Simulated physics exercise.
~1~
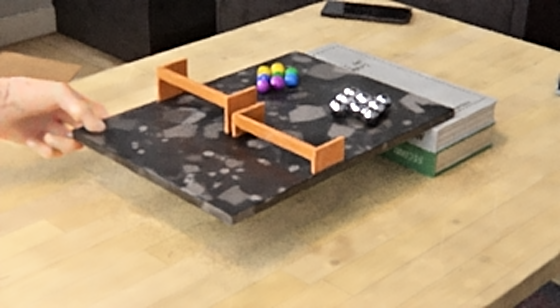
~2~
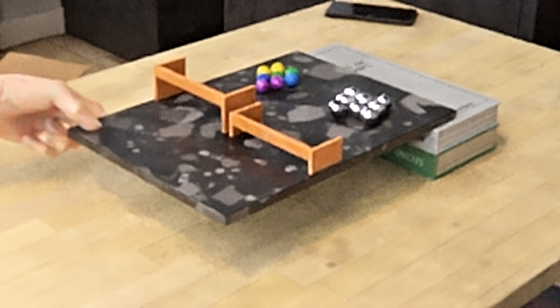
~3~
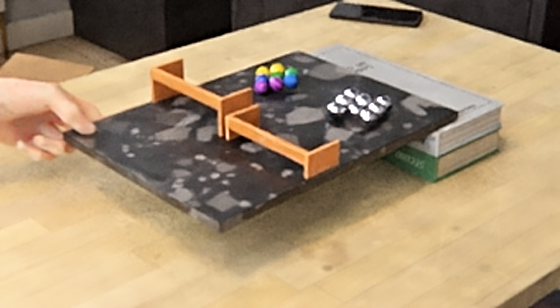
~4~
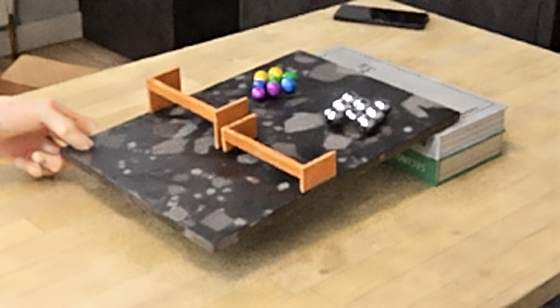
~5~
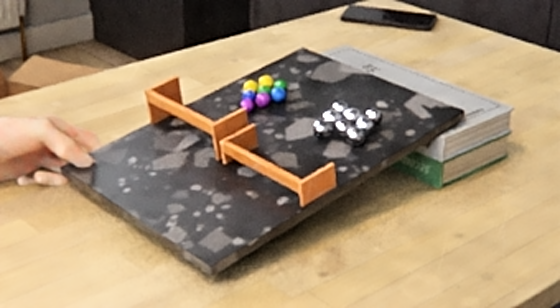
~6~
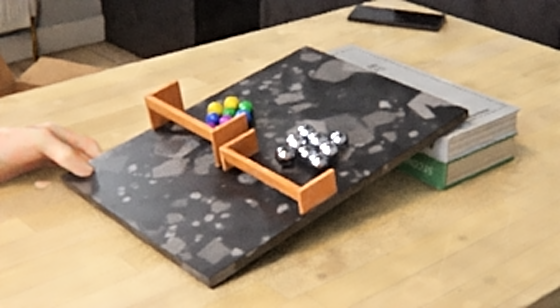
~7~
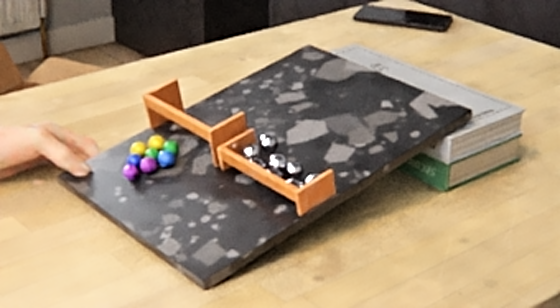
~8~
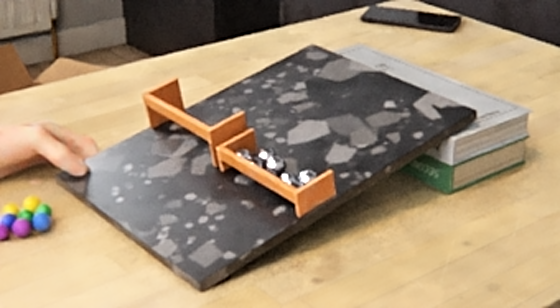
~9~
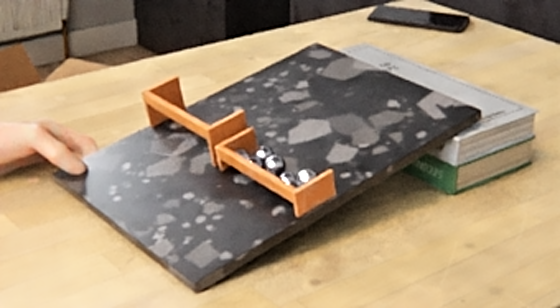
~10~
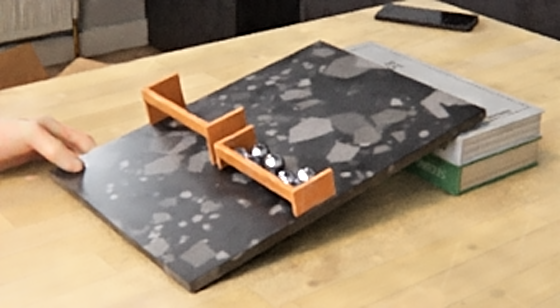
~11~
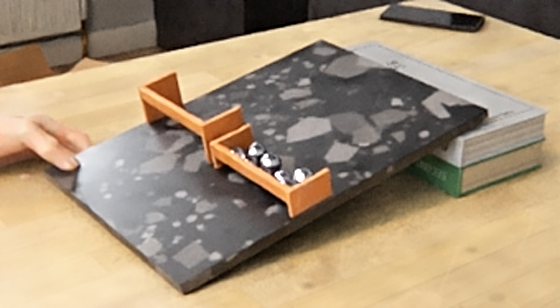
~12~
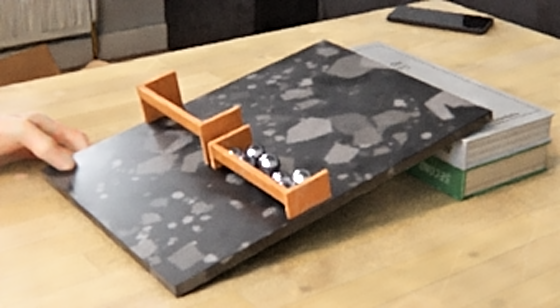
At the start, a hand holds the left end of a dark speckled board whose other end rests on two stacked books, with a cluster of colourful balls and a cluster of silvery ones above two orange bars. The hand lowers its end, and the board tilts more steeply. Both clusters roll down toward the bars. The colourful balls pass the farther bar, roll down the board and leave it at the lower left, going out of view. The silvery balls stop against the nearer bar and stay gathered there while the hand keeps hold of the tilted board.
